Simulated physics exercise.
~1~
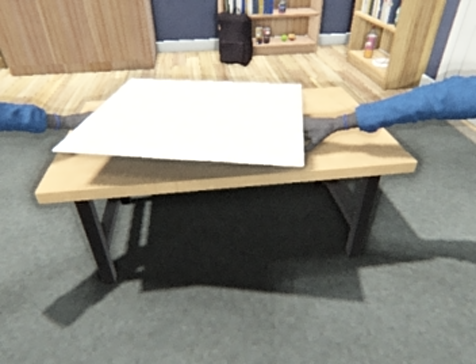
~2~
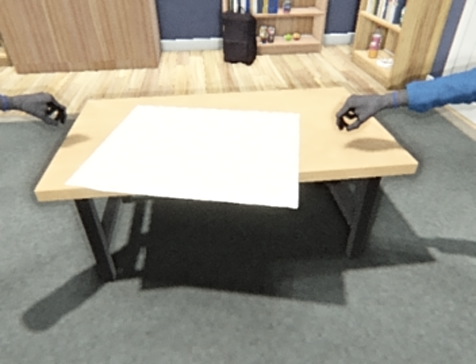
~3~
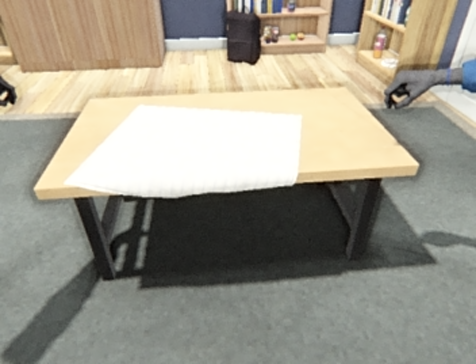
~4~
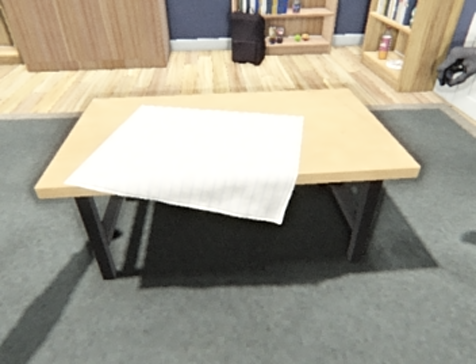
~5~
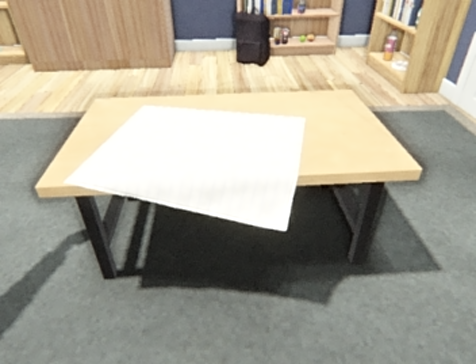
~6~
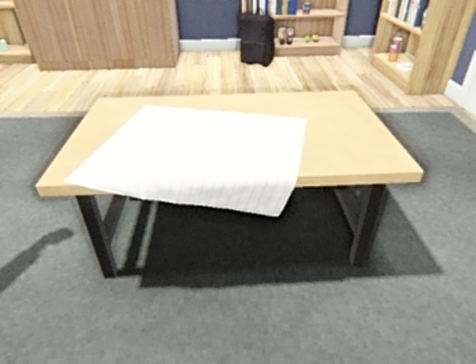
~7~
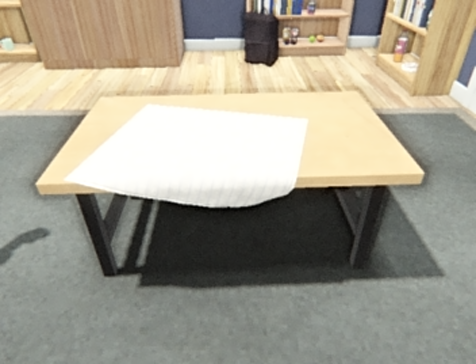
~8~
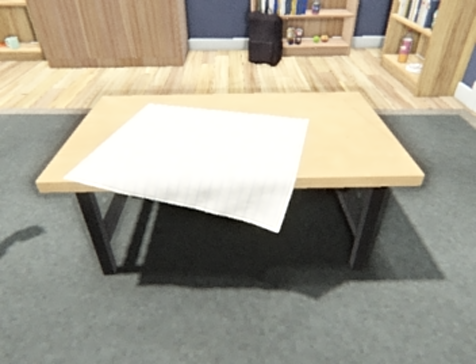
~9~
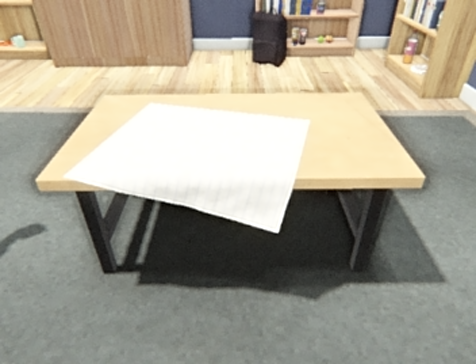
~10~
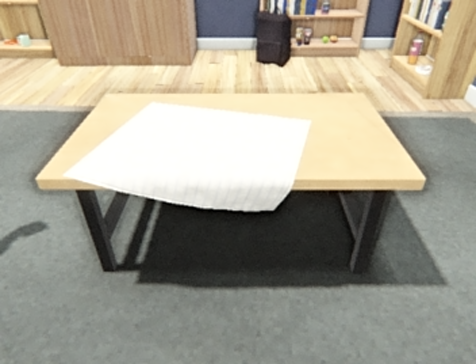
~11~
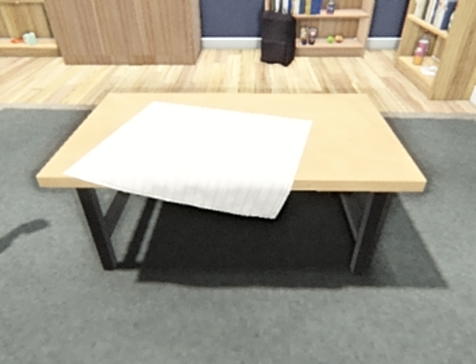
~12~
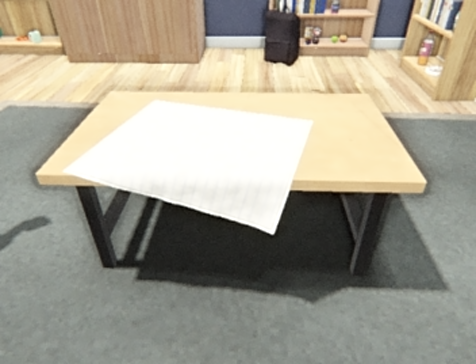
White scarf dropping from two opening hands onto a wooden desk, its front corner swaying over the edge as it stays draped.
